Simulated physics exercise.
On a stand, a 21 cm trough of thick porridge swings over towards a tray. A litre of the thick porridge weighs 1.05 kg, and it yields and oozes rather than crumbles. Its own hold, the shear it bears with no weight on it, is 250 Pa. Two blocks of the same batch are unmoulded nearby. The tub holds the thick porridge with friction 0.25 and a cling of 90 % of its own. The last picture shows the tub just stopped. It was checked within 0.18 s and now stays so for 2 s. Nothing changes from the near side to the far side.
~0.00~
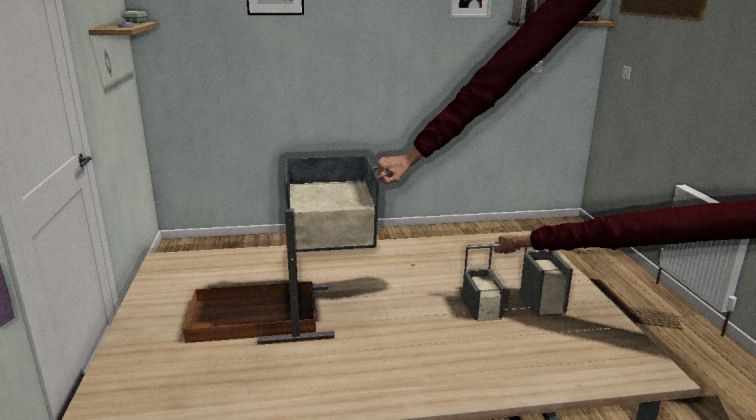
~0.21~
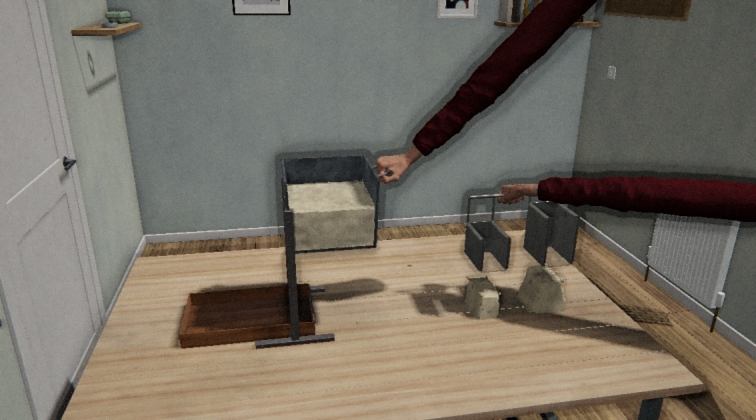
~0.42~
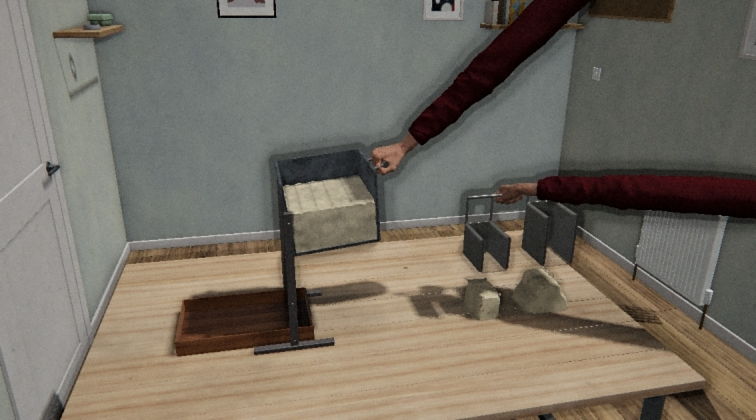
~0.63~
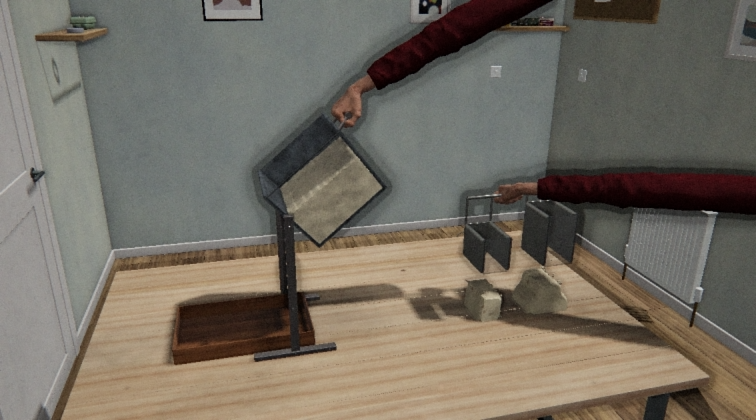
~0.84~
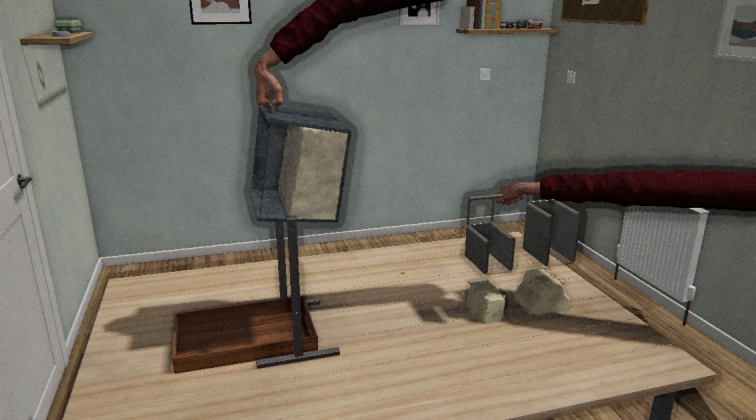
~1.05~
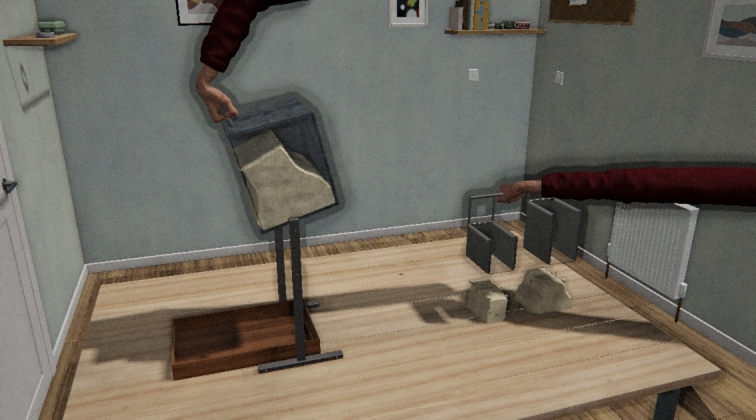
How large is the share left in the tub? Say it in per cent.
It comes to some 28 %.
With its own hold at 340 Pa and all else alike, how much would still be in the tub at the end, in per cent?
It would be near 35 %.
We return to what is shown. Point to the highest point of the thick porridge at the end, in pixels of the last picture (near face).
At about (300, 198).
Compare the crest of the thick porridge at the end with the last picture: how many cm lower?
Roughly 14 cm.
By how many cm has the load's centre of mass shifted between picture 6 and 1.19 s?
About 11 cm.
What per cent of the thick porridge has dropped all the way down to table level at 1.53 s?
Some 60 per cent.
By 1.19 s, the tub is at 104 degrees and holds 48 %.
By 1.36 s, the tub is at 104 degrees and holds 32 %.
By 1.53 s, the tub is at 104 degrees and holds 28 %.
By 1.70 s, the tub is at 104 degrees and holds 28 %.
By 3.05 s, at the end, the tub is at 104 degrees and holds 28 %.
